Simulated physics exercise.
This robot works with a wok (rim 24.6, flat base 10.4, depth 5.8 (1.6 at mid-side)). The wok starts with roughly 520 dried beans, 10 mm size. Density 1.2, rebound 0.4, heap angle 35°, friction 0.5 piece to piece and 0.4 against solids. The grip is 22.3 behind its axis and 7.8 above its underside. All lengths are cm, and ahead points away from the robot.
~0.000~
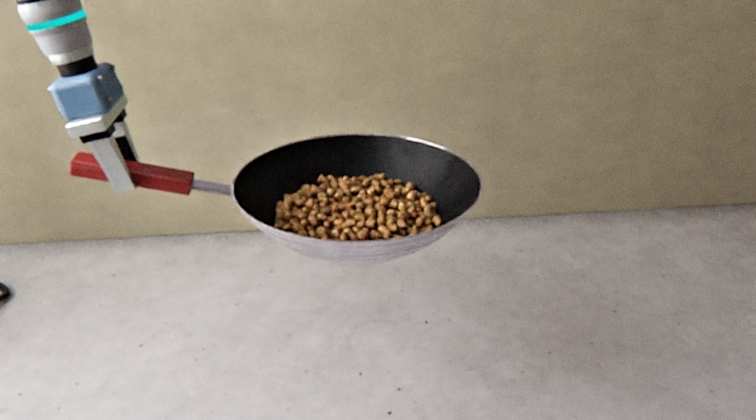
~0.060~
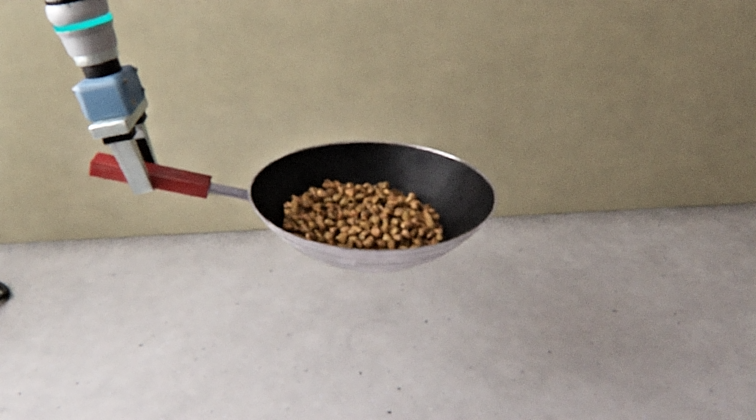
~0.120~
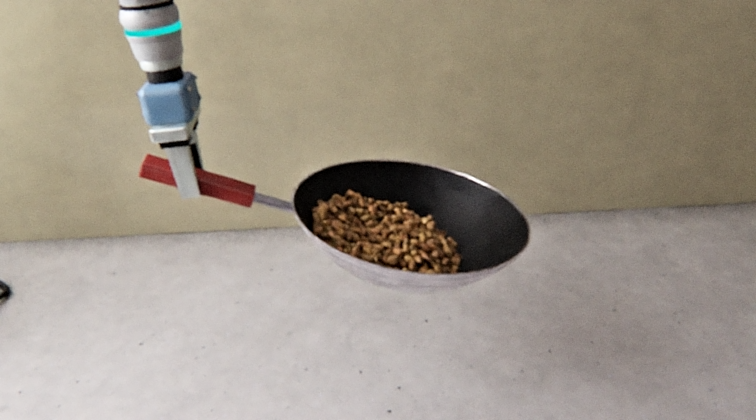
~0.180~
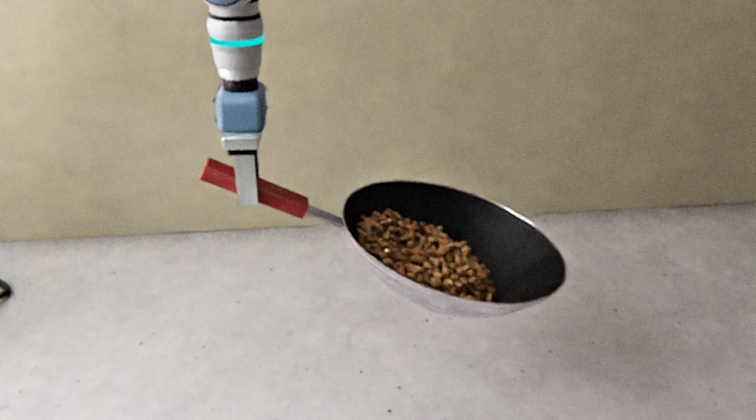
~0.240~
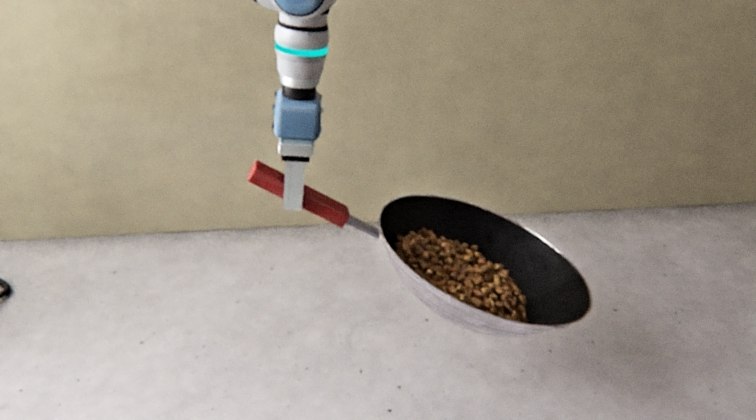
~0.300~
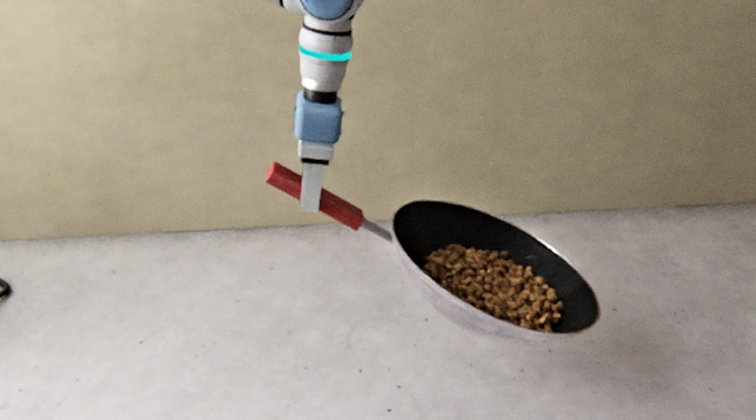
To begin with, a robot arm grips the red handle of a dark wok, holding it nearly level with a heap of small brown beans inside. The arm moves the wok right and downward, tilting its far right side lower, and the beans shift within it toward that lowered side.
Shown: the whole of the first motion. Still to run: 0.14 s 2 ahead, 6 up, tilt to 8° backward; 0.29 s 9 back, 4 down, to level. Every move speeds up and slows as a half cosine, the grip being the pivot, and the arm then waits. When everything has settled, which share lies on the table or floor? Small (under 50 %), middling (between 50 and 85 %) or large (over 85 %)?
Answer: Large; over 85 % of the dried beans finish on the table or floor.
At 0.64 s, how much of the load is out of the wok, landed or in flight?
Near 100 per cent so far.
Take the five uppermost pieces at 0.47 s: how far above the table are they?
Roughly 42 cm.
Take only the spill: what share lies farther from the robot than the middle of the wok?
About 100 per cent.
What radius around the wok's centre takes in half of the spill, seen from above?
Roughly 42 cm.
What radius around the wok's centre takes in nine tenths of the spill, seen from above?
Roughly 60 cm.
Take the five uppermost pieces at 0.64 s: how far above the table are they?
About 54 cm.
After 0.47 s, tilted 8° backward, highest piece 43 above the table; 439 in the wok, 82 in flight or on a rim.
After 0.64 s, tilted 2° backward, highest piece 54 above the table; 521 in flight or on a rim.
After 0.93 s, level, highest piece 9 above the table; 497 on the table or floor, 24 in flight or on a rim.
After 1.98 s, level, highest piece 2 above the table; 521 on the table or floor.
In the end, 521 on the table or floor. That is 100 % on the table or floor.
